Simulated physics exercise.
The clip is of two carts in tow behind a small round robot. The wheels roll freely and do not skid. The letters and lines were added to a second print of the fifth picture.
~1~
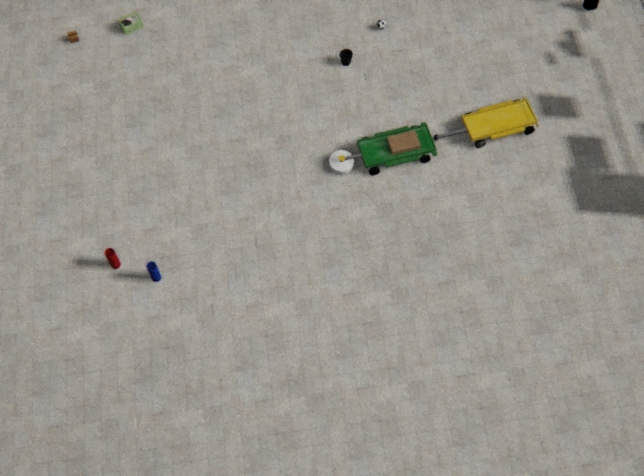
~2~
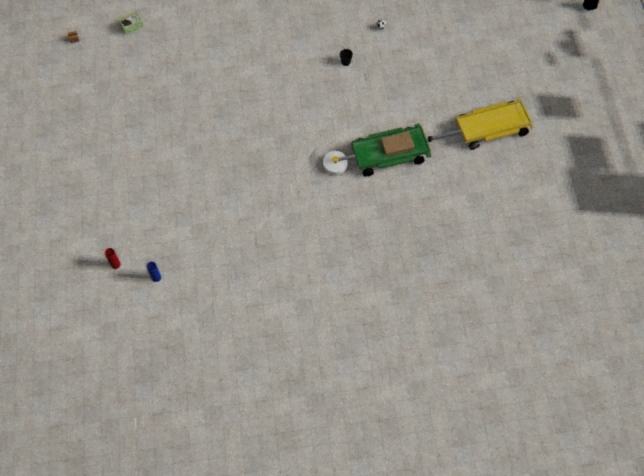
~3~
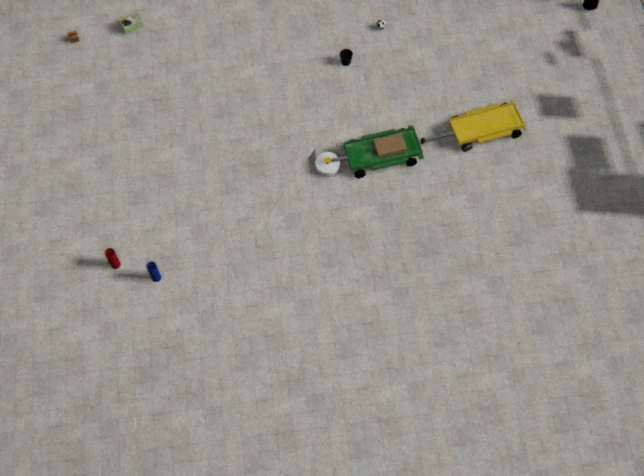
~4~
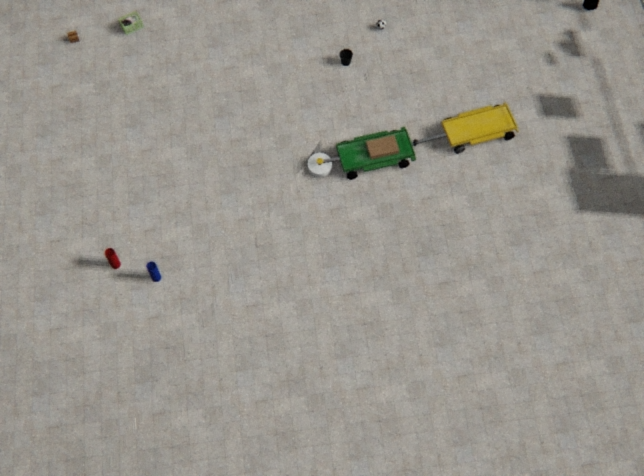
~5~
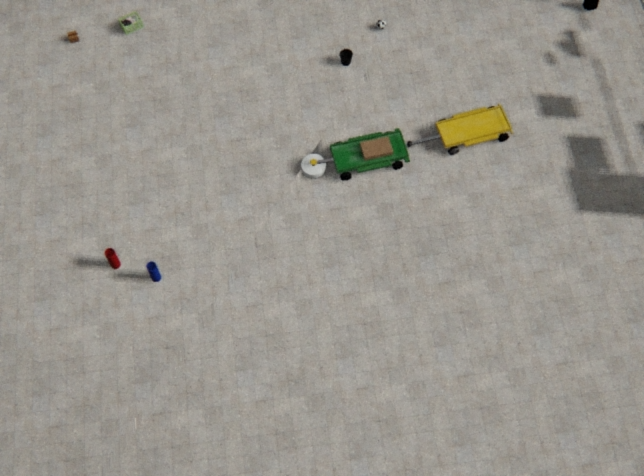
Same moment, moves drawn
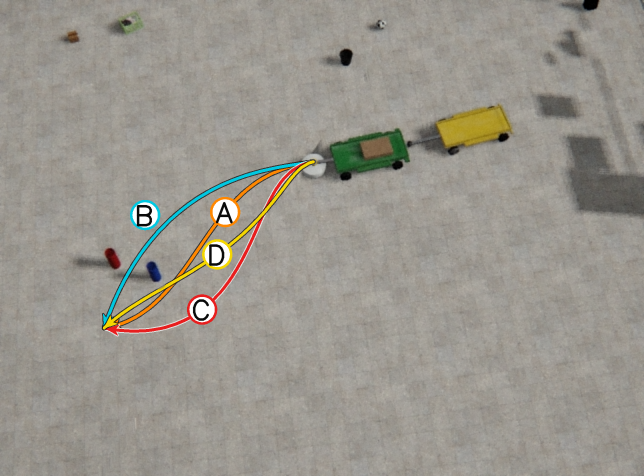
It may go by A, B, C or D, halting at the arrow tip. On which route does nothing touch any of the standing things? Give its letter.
Only C clears them all.
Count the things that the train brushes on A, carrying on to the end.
It touches one.
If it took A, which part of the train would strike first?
It is the green cart.
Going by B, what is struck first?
It meets the blue post.
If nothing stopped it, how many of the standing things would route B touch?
Two.
On the marked copy, A from (314, 162) via (209, 234) to (107, 328); B from (314, 162) via (185, 208) to (104, 328); C from (314, 162) via (237, 269) to (106, 328); D from (314, 162) via (225, 249) to (104, 328).
Taking C. A third of the way, robot (256, 235), last cart (389, 147).
Two thirds of the way, robot (196, 317), last cart (310, 190).
When it is over, robot (106, 331), last cart (257, 243); nothing has been touched.
As for the rest, A meets the blue post; B meets the blue post and red post; D meets the blue post.
